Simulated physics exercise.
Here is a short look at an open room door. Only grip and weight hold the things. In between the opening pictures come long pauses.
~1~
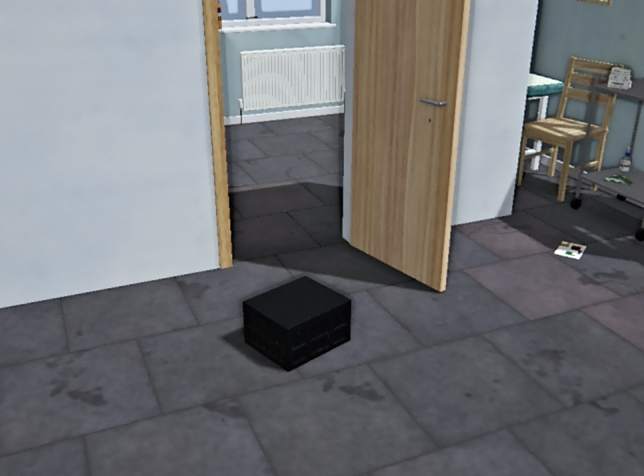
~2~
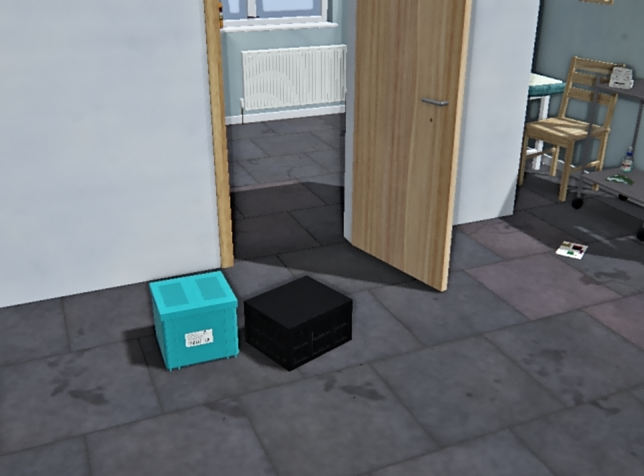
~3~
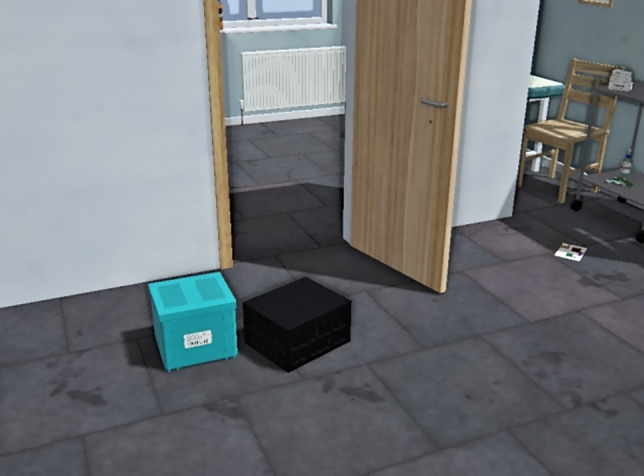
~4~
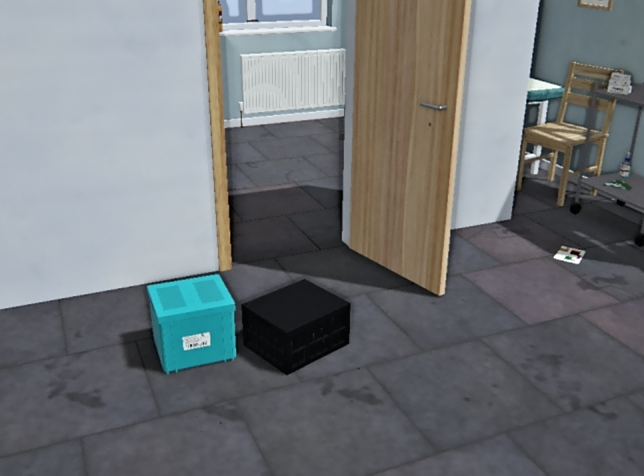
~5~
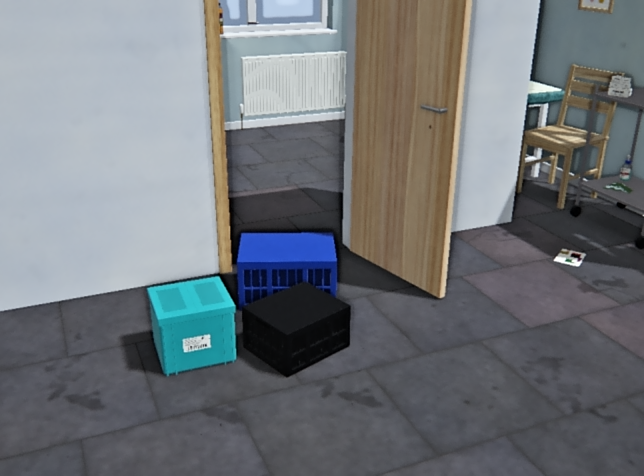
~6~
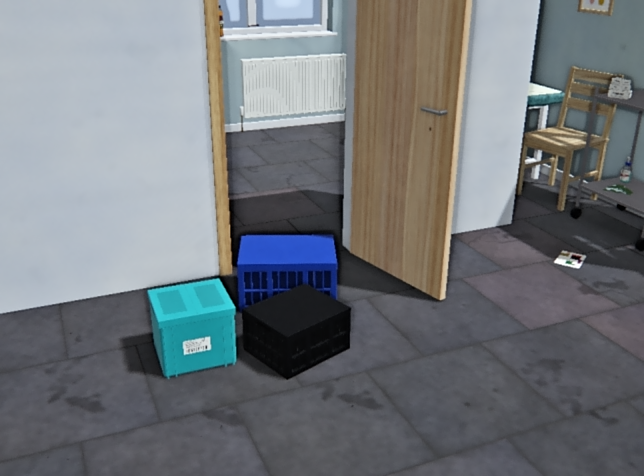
Black crate sitting by a wide-open, unmoving wooden door, with a turquoise tote appearing beside it, then a blue crate behind.
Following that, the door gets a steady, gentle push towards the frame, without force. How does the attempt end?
The attempt ends with the door held fast partway.
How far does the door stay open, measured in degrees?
Roughly 60°.
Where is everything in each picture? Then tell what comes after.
Door wide open and still, in the first picture.
Door wide open and still; turquoise tote (195, 320); black crate (299, 321), in the second picture.
Door wide open and still; turquoise tote (193, 321); black crate (298, 322), in the third picture.
Door wide open and still; turquoise tote (192, 323); black crate (296, 324), in the fourth picture.
Door wide open and still; turquoise tote (192, 325); black crate (297, 327), in the fifth picture.
Door wide open and still; blue chest (288, 273); turquoise tote (193, 327), in the sixth picture.
Then, 0.60 s past the last view, door 94° open.
Then, 1.10 s past the last view, door 76° open.
Then, 1.40 s past the last view, door 64° open.
Finally, door 58° open; all 3 still in place. Final places as the last picture's camera would see them, blue chest near (285, 272).
